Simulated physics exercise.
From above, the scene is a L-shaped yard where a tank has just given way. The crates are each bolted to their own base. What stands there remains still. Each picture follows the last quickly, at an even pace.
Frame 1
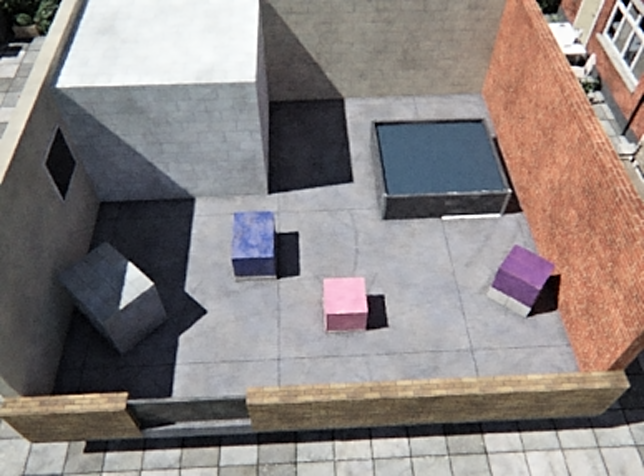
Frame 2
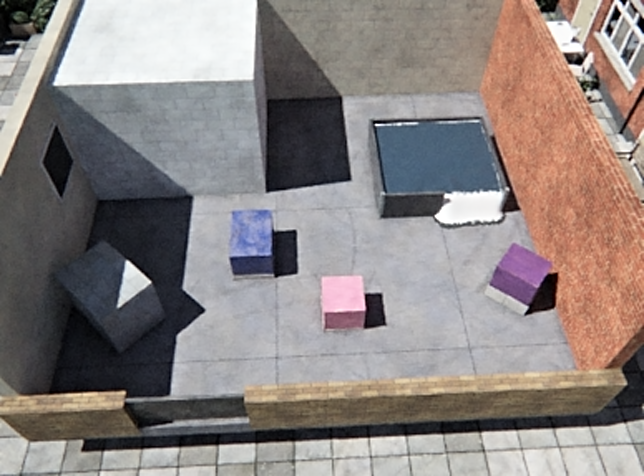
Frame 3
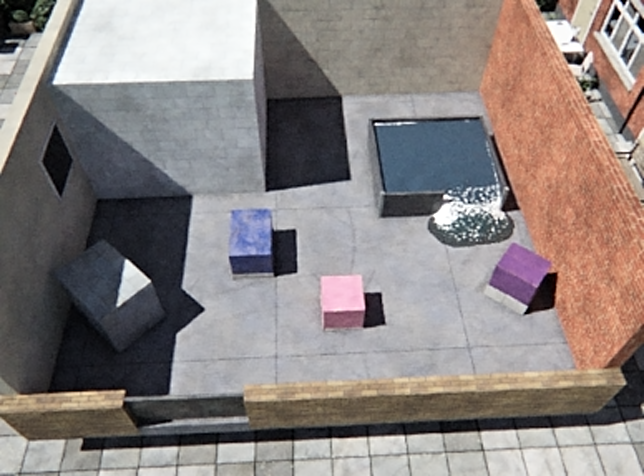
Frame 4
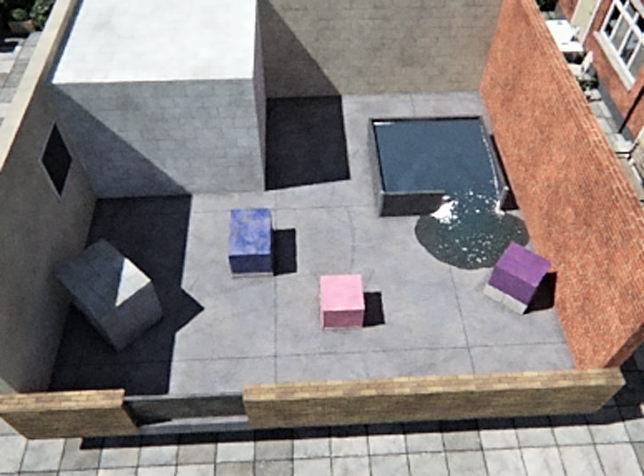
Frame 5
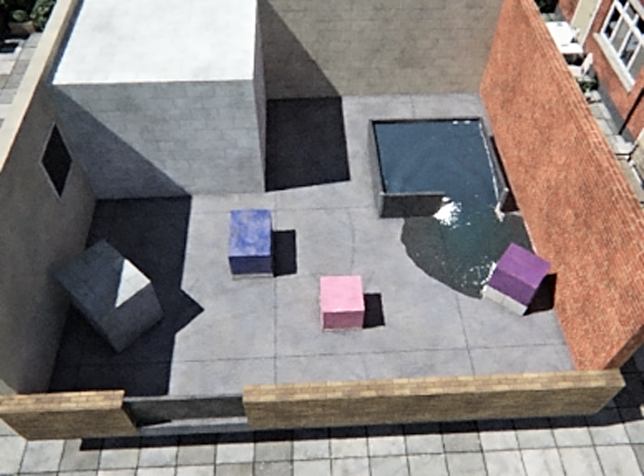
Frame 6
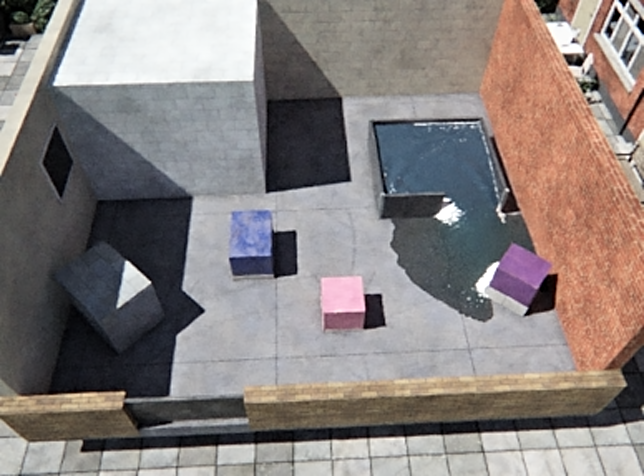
We see a walled yard from above, with blue, pink, purple and grey blocks standing on the paving. Water bursts from the front of a tank at the right, then spreads forward in a dark pool, reaching the purple block.
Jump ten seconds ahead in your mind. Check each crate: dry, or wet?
Outcome: The purple crate meets the water, the blue crate never meets the water, the pink crate meets the water.
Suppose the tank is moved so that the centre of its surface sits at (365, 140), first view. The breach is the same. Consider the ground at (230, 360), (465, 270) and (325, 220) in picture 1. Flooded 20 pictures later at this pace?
Taking the three spots in order: Swamped, swamped, bare.
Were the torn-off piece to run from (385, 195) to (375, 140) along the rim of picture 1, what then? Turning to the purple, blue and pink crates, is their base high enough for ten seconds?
As I read it, the purple one is never reached; the blue one gets reached; finally the pink one gets reached.
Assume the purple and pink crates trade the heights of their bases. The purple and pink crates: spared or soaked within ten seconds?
Purple gets flooded; pink stays out of it.
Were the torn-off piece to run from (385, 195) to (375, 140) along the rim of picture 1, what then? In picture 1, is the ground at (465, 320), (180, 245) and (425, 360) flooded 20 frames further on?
Point by point: Unwetted, drenched, unwetted.
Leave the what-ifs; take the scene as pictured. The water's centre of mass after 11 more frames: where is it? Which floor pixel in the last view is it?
About (449, 221) in the last view.
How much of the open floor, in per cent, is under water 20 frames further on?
I'd estimate some 35 per cent.
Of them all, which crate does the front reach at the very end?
Clearly the blue crate.
A moment on, water covers 15 % of the floor; the purple crate water round its plinth, the blue crate not reached, the pink crate not reached.
Next, water covers 25 % of the floor; the purple crate water round its plinth, the blue crate not reached, the pink crate water round its plinth.
Then, water covers 35 % of the floor; the purple crate water round its plinth, the blue crate not reached, the pink crate water round its plinth.
Later, water covers 65 % of the floor; the purple crate water round its plinth, the blue crate water round its plinth, the pink crate water round its plinth.
In the end, water covers 90 % of the floor; the purple crate was topped, the blue crate stayed above the water, the pink crate was topped.
